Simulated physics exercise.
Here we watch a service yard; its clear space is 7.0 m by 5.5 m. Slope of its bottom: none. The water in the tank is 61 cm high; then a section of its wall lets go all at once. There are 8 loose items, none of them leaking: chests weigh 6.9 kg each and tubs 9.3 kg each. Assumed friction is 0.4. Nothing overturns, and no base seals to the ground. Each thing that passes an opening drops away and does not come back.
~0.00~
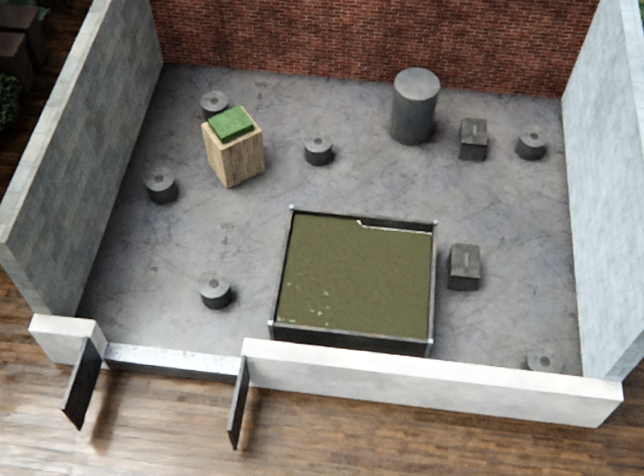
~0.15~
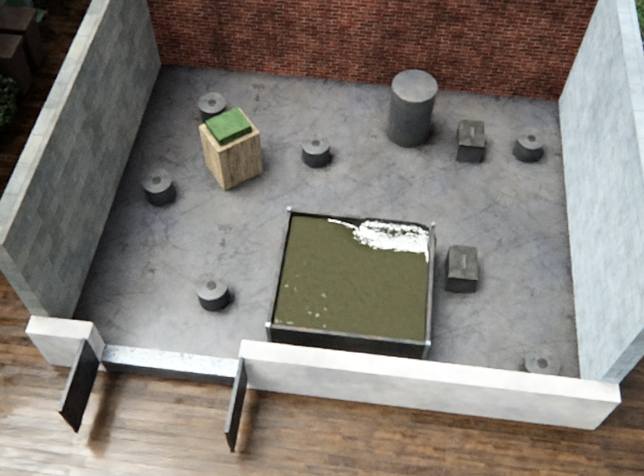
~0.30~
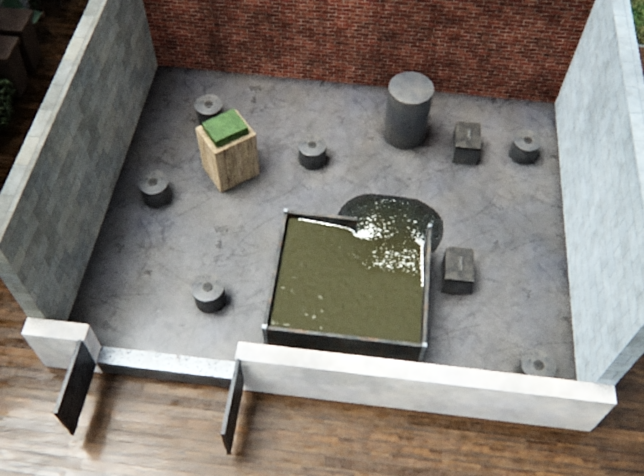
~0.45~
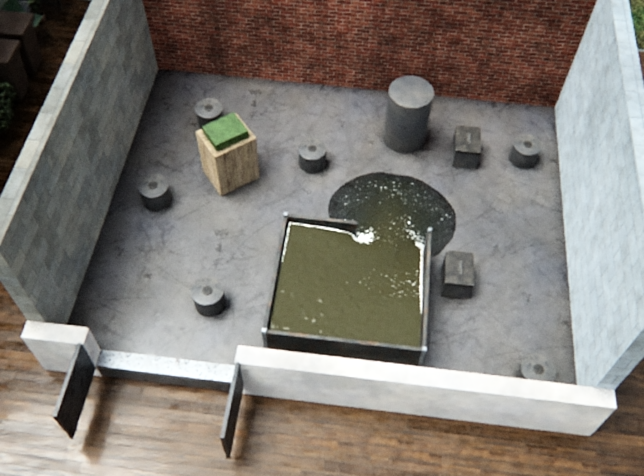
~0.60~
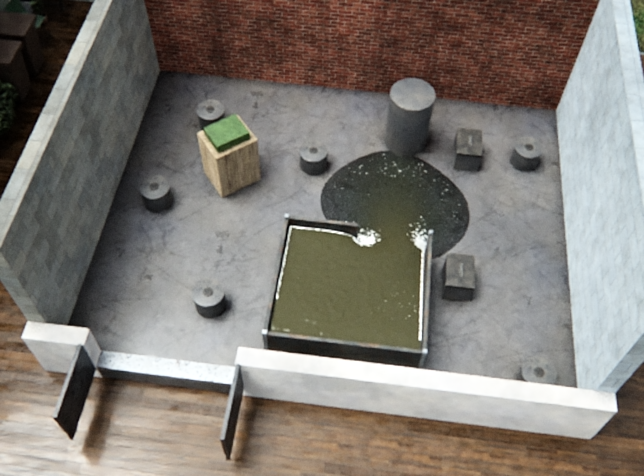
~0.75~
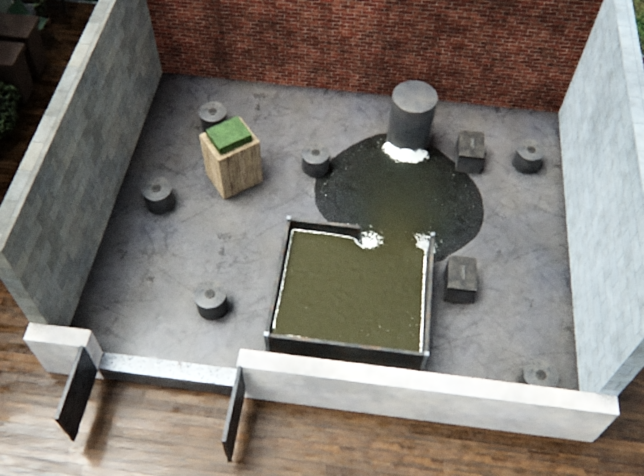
In a walled service yard, murky water poured out through the back of a square tank and spread in a widening dark pool to the grey cylinder, while the loose items around it stayed put.
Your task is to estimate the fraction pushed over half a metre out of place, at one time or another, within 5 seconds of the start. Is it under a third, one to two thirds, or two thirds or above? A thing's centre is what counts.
It is under a third.
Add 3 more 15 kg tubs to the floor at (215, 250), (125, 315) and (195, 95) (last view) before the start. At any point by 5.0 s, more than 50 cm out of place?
Check, in order - not exceeded, not exceeded, exceeded.
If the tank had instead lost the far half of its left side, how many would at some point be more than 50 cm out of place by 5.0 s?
That gives 2 of them.
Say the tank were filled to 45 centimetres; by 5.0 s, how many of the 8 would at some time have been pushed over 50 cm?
You'd get 2 in that case.
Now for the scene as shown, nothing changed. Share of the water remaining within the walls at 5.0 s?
100 %.
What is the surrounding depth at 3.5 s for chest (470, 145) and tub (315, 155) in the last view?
First about 17 cm, second about 3 cm.
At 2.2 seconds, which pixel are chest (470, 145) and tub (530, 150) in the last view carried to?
Around (543, 101) and (554, 129).
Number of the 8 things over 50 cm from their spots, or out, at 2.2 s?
I count 2.
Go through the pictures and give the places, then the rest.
The first frame shows a chest at (475, 131) rests on the ground; a chest at (466, 260), on the bottom; 3.4 m2 under water; 0 of 8 have shifted.
The second frame shows a chest at (472, 133), on the bottom; a chest at (463, 262) rests on the ground; water covers 4.0 m2; 0 of 8 have shifted.
The third frame shows a chest at (468, 135), on the bottom; a chest at (460, 264), on the bottom; water covers 4.7 m2; 0 of 8 have shifted.
The fourth frame shows a chest at (468, 139) rests on the ground; a chest at (460, 268) rests on the ground; 5.7 m2 under water; 0 of 8 have shifted.
The fifth frame shows a chest at (470, 141), on the bottom; a chest at (461, 270), on the bottom; 6.9 m2 under water; 0 of 8 have shifted.
The sixth frame shows a chest at (472, 144), on the bottom; a chest at (463, 272), on the bottom; 8.0 m2 under water; 0 of 8 have shifted.
After 1.1 s 0 of 8 are over 50 cm from their spots; 0 afloat.
After 2.2 s 2 of 8 are over 50 cm from their spots; 2 afloat.
After 3.5 s 2 of 8 are over 50 cm from their spots; 2 afloat.
After 5.0 s 2 of 8 are over 50 cm from their spots, and 2 have been at some point; 1 afloat.
